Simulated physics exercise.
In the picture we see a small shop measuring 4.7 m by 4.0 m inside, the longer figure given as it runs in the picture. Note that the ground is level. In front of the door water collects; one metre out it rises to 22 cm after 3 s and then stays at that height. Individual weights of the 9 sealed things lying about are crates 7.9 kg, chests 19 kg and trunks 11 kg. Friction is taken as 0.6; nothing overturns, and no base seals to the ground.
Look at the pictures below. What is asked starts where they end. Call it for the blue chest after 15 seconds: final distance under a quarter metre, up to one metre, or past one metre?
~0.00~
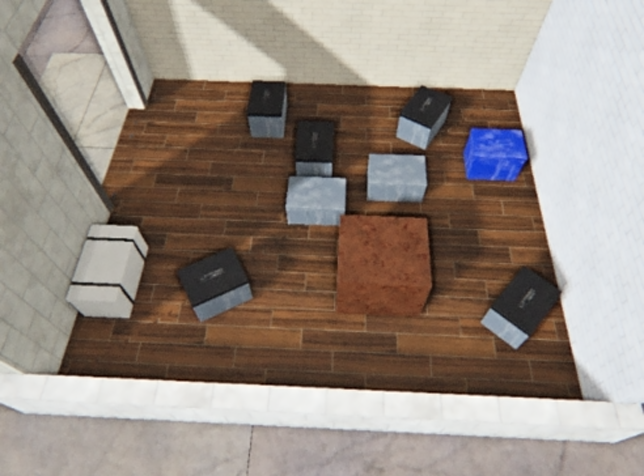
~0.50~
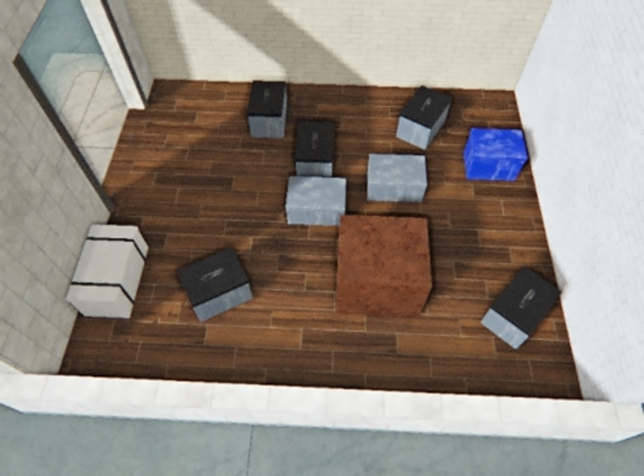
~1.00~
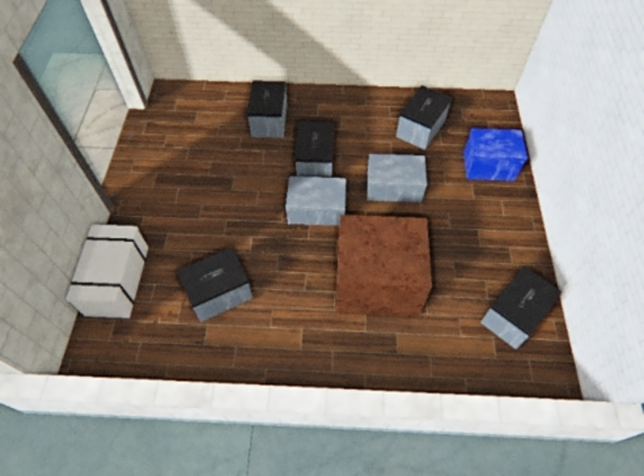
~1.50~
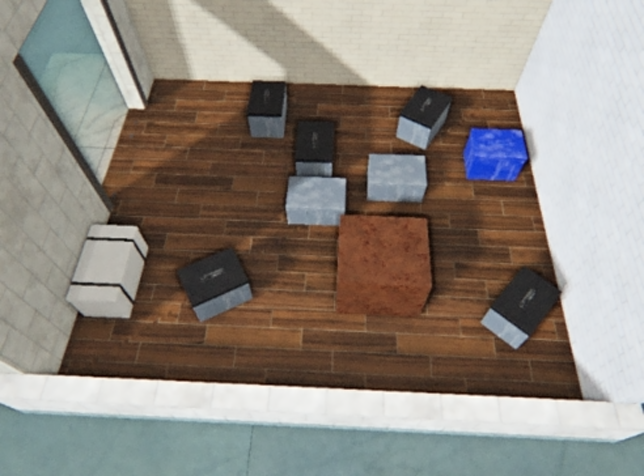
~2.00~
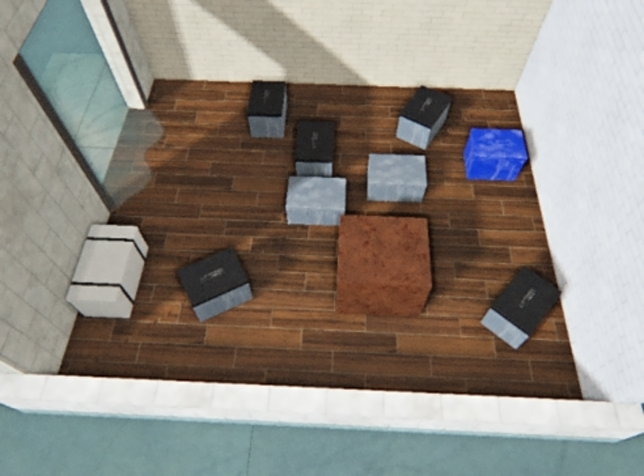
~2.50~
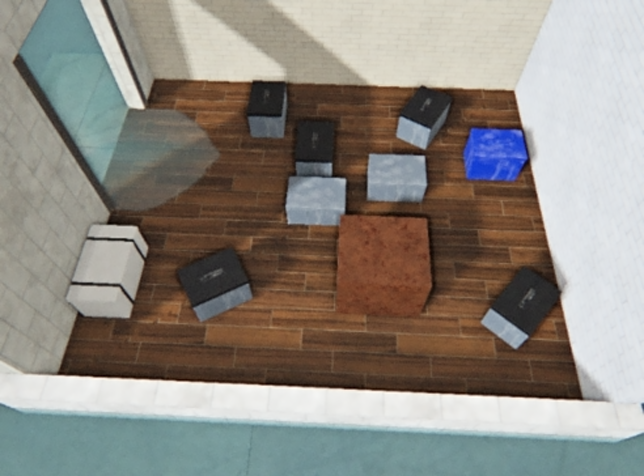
Past one metre.
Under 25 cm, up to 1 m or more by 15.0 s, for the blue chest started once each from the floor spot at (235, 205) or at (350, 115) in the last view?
First try: It covers a big distance; second try: It covers a big distance.
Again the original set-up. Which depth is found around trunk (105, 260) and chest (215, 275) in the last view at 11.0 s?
Roughly 5 and 6 cm.
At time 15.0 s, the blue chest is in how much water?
Depth approx. 12 cm.
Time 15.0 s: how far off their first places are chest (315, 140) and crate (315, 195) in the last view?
Respectively 250 and 200 cm.
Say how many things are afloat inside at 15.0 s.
My tally comes to 9.
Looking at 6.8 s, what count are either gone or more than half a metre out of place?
5.
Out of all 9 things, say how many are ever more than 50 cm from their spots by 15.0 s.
I count 8.
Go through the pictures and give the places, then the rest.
The blue chest at (499, 143) rests on the ground; 0.0 m2 under water; 0 of 9 have shifted, in the first picture.
The blue chest at (499, 143) rests on the ground; 0.0 m2 under water; 0 of 9 have shifted, in the second picture.
The blue chest at (499, 143), on the bottom; water covers 0.0 m2; 0 of 9 have shifted, in the third picture.
The blue chest at (499, 143), on the bottom; 0.0 m2 under water; 0 of 9 have shifted, in the fourth picture.
The blue chest at (499, 143), on the bottom; water covers 0.3 m2; 0 of 9 have shifted, in the fifth picture.
The blue chest at (499, 143), on the bottom; water covers 1.2 m2; 0 of 9 have shifted, in the sixth picture.
After 3.5 s the blue chest is near (499, 143), 0.0 m from its start, aground; 0 afloat.
After 6.8 s the blue chest is near (500, 145), 0.0 m from its start, aground; 2 afloat.
After 11.0 s the blue chest is near (471, 297), 2.0 m from its start, afloat; 8 afloat.
After 15.0 s the blue chest is near (164, 328), 3.9 m from its start, afloat; 9 afloat.
